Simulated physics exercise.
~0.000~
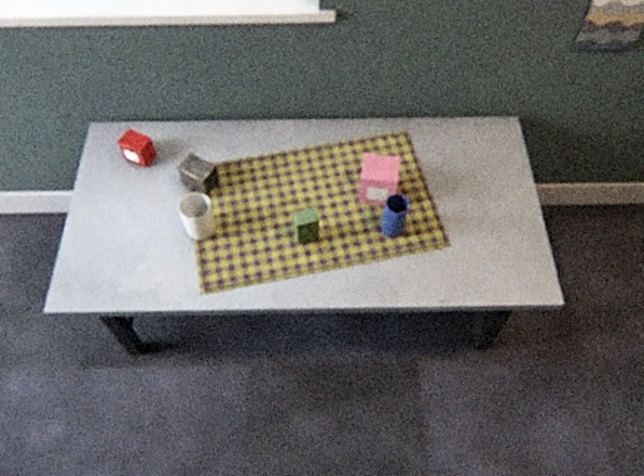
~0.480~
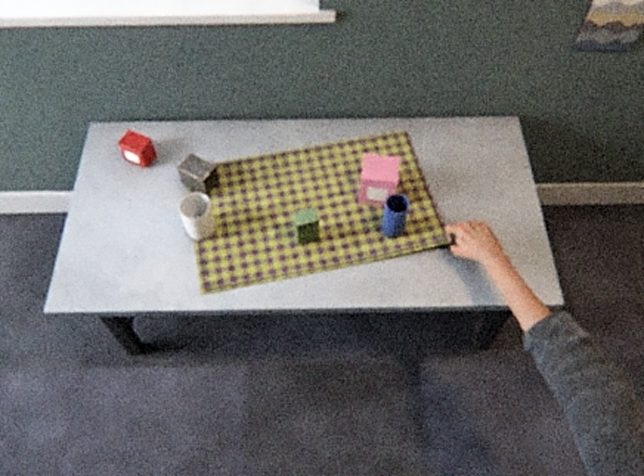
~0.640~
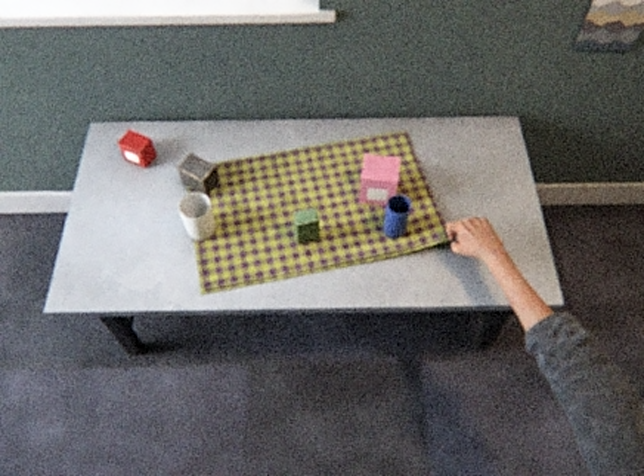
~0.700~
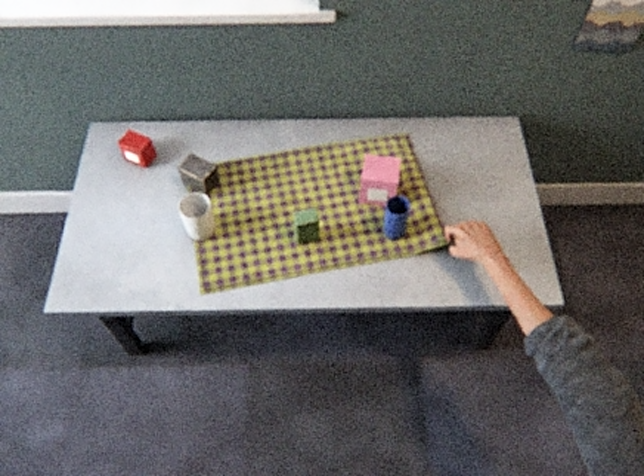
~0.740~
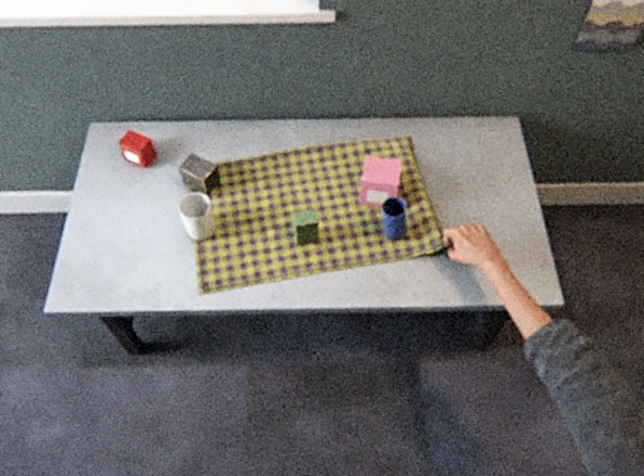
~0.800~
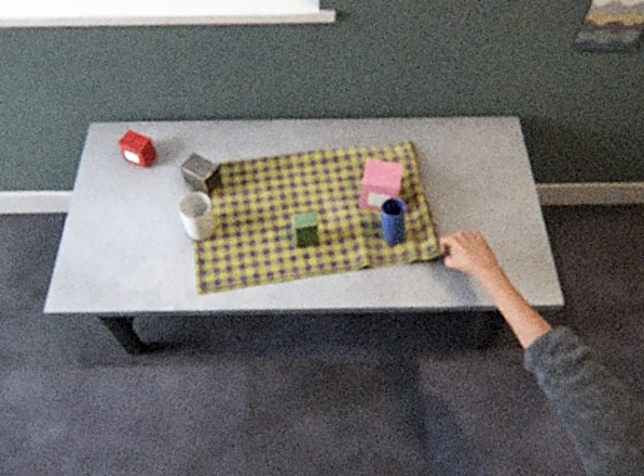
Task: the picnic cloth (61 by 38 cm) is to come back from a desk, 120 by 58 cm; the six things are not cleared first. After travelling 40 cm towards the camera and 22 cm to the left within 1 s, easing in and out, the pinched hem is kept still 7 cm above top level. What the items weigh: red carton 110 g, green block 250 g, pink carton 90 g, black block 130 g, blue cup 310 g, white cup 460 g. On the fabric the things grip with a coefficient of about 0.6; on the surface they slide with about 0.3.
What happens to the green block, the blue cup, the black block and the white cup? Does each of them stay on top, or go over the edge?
Green block: Overboard; blue cup: Overboard; black block: Aboard; white cup: Aboard.
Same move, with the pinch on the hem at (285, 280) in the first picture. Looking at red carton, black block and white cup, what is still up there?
In that case: Red carton stays up, black block stays up, white cup falls off.
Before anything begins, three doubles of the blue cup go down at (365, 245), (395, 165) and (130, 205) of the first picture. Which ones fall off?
Log, in listed order - lost / lost / kept.
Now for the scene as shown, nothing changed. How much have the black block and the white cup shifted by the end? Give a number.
For the black block it's 20 cm, and for the white cup it's 4 cm.
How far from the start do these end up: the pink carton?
The pink carton has moved 15 cm.
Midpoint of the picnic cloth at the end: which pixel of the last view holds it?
It sits near (280, 309) in pixels.
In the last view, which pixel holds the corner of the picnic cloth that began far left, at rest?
At about (269, 189).
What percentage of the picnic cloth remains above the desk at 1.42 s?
Roughly 75% of it.
At 1.0 s, 100 % of the picnic cloth is still over the top; blue cup 6 cm off its start, black block 3 cm off its start, green block 3 cm off its start.
At 1.2 s, 90 % of the picnic cloth is still over the top; blue cup on its side, 16 cm off its start, green block 8 cm off its start, black block 6 cm off its start.
At 1.4 s, 75 % of the picnic cloth is still over the top; blue cup lifted 9 cm, green block 17 cm off its start at (271, 276), black block 11 cm off its start at (237, 176).
At 1.6 s, 60 % of the picnic cloth is still over the top; blue cup on its side, 29 cm off its start, green block 25 cm off its start, black block 14 cm off its start.
At 3.2 s, 50 % of the picnic cloth is still over the top; green block over the edge, blue cup over the edge, black block 18 cm off its start at (255, 195), white cup 4 cm off its start at (210, 213).
